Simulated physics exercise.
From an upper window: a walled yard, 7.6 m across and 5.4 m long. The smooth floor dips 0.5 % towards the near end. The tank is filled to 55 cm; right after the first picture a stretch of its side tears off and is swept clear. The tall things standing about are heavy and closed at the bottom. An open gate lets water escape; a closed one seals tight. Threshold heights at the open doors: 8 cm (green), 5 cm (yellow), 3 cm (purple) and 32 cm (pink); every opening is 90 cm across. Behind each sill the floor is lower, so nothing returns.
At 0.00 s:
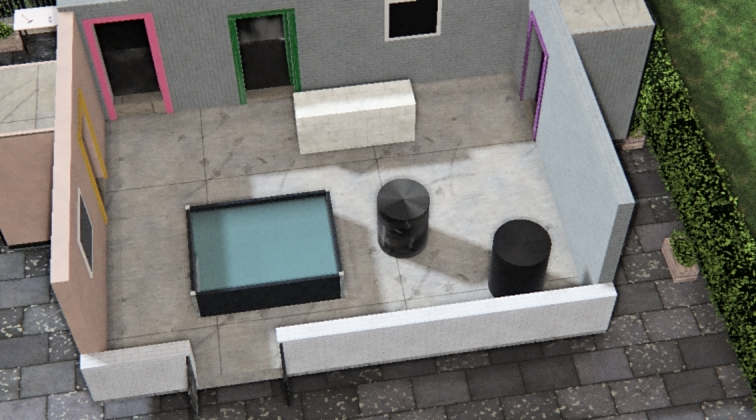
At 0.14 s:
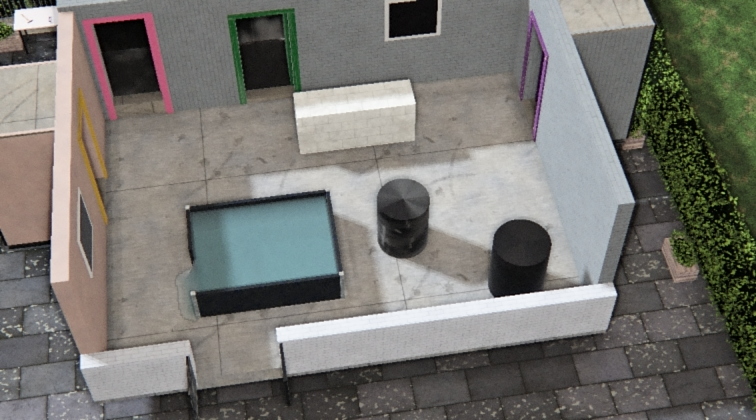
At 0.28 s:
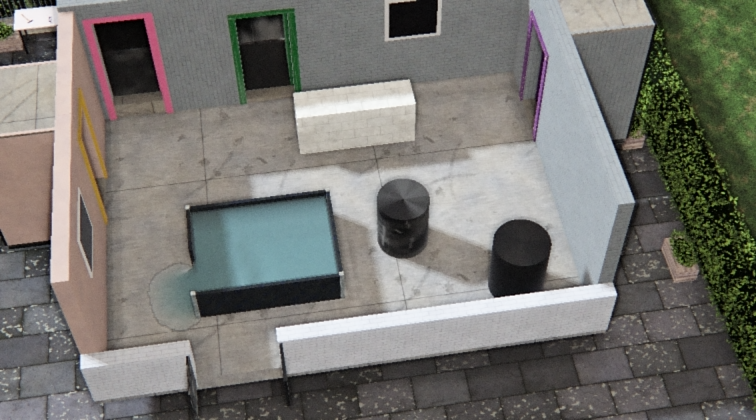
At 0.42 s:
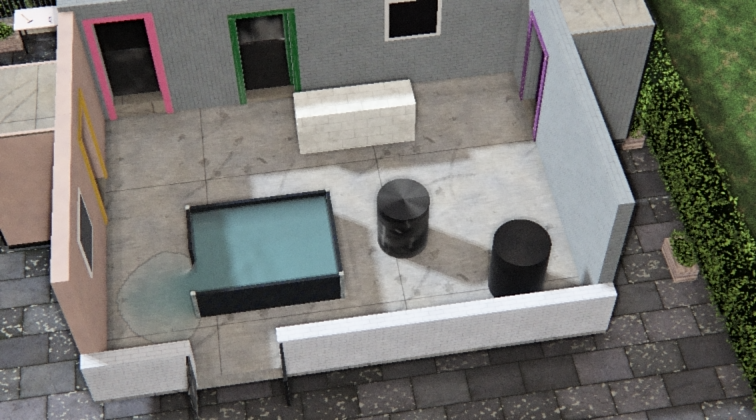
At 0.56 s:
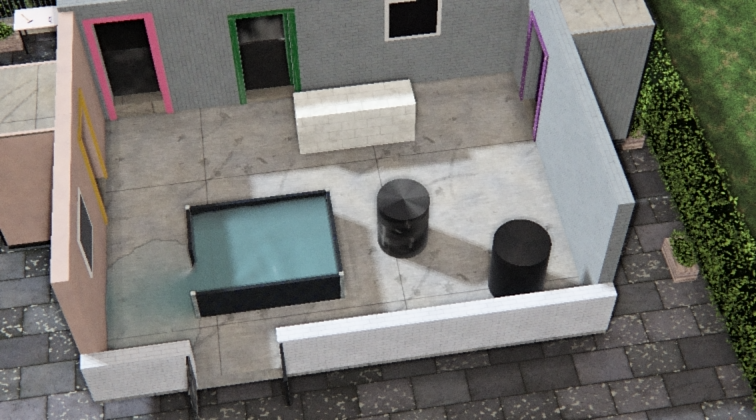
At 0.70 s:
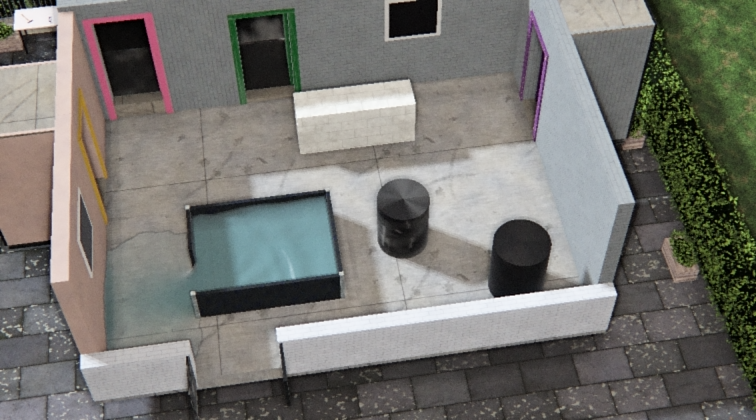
A walled yard holds a dark-sided tank as water spreads from its left side across the floor.
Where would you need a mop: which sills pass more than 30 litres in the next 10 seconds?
The water let in: At the green door it does not reach the limit; at the yellow door it does not reach the limit; at the purple door it stays under the limit; at the pink door it does not reach the limit.
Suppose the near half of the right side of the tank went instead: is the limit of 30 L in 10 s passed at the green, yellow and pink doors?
Then: Green below, yellow below, pink below.
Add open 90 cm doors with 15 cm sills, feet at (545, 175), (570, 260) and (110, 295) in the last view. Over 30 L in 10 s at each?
In turn: Under, below, past it.
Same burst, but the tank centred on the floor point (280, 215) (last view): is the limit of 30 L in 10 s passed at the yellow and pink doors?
Then: Yellow over, pink not over.
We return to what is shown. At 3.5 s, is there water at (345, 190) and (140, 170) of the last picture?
In turn: Still dry, flooded.
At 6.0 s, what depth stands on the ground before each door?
In cm: Green 6, yellow 4, purple 0, pink 12.
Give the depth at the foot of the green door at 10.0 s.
Roughly 4.5 cm deep.
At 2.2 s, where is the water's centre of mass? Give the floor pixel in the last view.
Around (217, 276).
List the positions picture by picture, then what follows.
The first frame shows still water, 55 cm deep, in the tank at (263, 243).
In the second frame, the front is at (192, 316), 0.4 m from the gap at (198, 287); 0.1 m2 of floor is under water; 55 cm left at the back of the tank.
In the third frame, the front is at (156, 283), 0.7 m from the gap at (198, 288); 0.6 m2 of floor is under water; 55 cm left at the back of the tank.
In the fourth frame, water pours out at (198, 288) and has run 1.2 m, to (123, 297); typically 5 cm deep outside, 55 cm at the tank's back.
In the fifth frame, the front is at (108, 337), 1.6 m from the gap at (198, 288); 2.2 m2 of floor is under water; 55 cm left at the back of the tank.
In the sixth frame, the front is at a hidden place, 1.8 m from the gap at (198, 287); 2.6 m2 of floor is under water; 55 cm left at the back of the tank.
After 1.4 s water covers 10 % of the floor and is deepest (44 cm) near (108, 367); green door not reached, yellow door 3 cm at the sill, 0 L in, purple door not reached, pink door not reached.
After 2.2 s water covers 20 % of the floor and is deepest (36 cm) near (108, 377); green door not reached, yellow door 6 cm at the sill, 0 L in, purple door not reached, pink door not reached.
After 3.5 s water covers 35 % of the floor and is deepest (24 cm) near (108, 377); green door not reached, yellow door 5 cm at the sill, 0 L in, purple door not reached, pink door 14 cm at the sill, 0 L in.
After 6.0 s water covers 60 % of the floor and is deepest (18 cm) near (108, 377); green door 6 cm at the sill, 0 L in, yellow door 4 cm at the sill, 1 L in, purple door not reached, pink door 12 cm at the sill, 0 L in.
After 10.0 s water covers 95 % of the floor and is deepest (10 cm) near (108, 377); green door 5 cm at the sill, 0 L in, yellow door 3 cm at the sill, 1 L in, purple door 7 cm at the sill, 9 L in, pink door 6 cm at the sill, 0 L in.
